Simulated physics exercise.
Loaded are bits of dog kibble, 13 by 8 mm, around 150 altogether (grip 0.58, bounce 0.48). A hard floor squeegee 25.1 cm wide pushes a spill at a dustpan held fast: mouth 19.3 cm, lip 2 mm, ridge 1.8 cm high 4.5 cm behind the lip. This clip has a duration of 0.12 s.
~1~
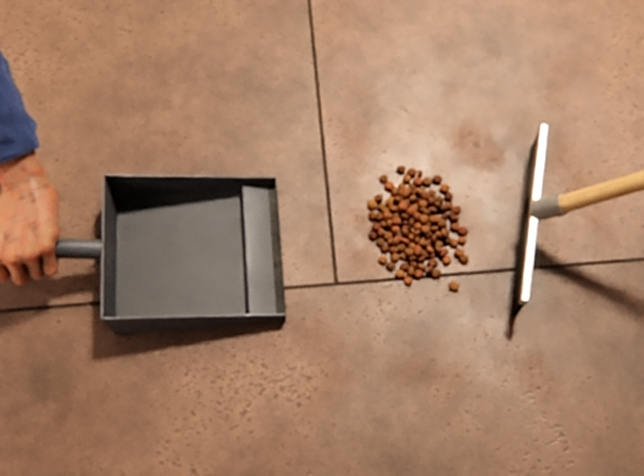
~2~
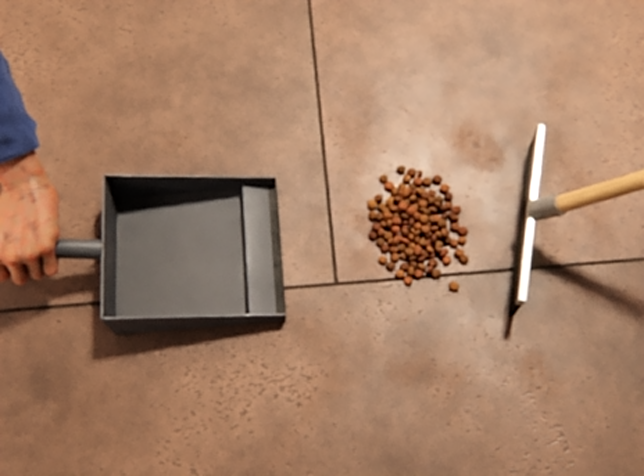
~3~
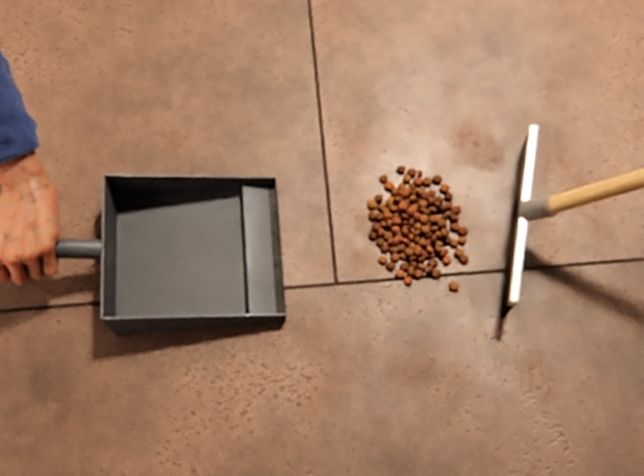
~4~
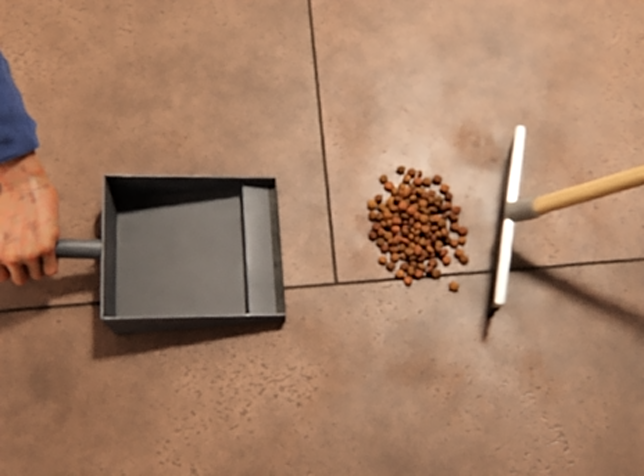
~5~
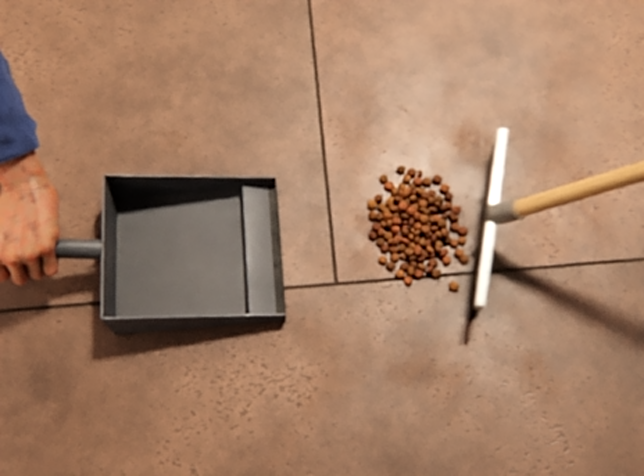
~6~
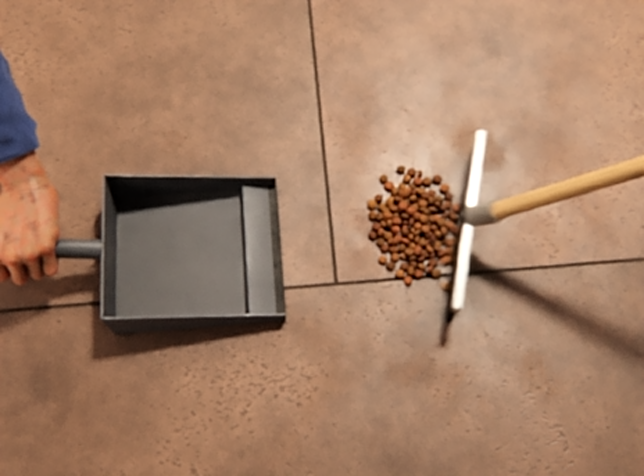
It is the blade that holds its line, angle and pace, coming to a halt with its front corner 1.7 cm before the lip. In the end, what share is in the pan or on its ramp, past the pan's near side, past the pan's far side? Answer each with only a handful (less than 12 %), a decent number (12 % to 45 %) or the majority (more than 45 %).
Pan: A decent number; near side: Only a handful; far side: A decent number.
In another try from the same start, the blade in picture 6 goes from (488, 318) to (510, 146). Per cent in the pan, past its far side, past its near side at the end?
Pan 0 % / far 5 % / near 5 %.
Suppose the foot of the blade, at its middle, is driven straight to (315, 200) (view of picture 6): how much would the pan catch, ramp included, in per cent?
Roughly 35 %.
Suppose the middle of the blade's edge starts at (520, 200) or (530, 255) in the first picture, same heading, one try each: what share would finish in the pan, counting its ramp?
Roughly 35 % and 30 %.
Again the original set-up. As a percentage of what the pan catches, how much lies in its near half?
Share: Approx. 40 %.
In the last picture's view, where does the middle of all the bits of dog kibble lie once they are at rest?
At about (281, 216).
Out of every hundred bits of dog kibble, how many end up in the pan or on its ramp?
Roughly 35 in a hundred come to rest there.
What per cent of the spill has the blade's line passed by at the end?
About 0 percent.
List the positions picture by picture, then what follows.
Blade from (523, 300) to (542, 131), moved 0.0 cm, 0 of the pieces shifted so far; middle of the pieces at (418, 225); pan at (184, 258), in the first picture.
Blade from (520, 301) to (540, 131), moved 0.4 cm, 0 of the pieces shifted so far; middle of the pieces at (418, 225), in the second picture.
Blade from (512, 302) to (532, 132), moved 1.4 cm, 0 of the pieces shifted so far; middle of the pieces at (418, 225), in the third picture.
Blade from (498, 303) to (519, 133), moved 3.2 cm, 0 of the pieces shifted so far; middle of the pieces at (418, 225), in the fourth picture.
Blade from (479, 305) to (501, 135), moved 5.6 cm, 0 of the pieces shifted so far; middle of the pieces at (418, 225), in the fifth picture.
Blade from (456, 308) to (480, 138), moved 8.5 cm, 8 of the pieces shifted so far; middle of the pieces at (418, 225); pan at (184, 258), in the sixth picture.
Then, 0.10 s after the last picture, middle of the blade 13 cm from the lip; 0 % over the lip, far side 10 %, near side 0 %.
Then, 0.17 s after the last picture, middle of the blade 6 cm from the lip; 0 % over the lip, far side 20 %, near side 0 %.
Then, 0.37 s after the last picture, middle of the blade 5 cm from the lip; 35 % over the lip, far side 25 %, near side 0 %.
In the end, pan 35 %, near side 0 %, far side 25 %, in front of the lip or behind the blade 40 %.
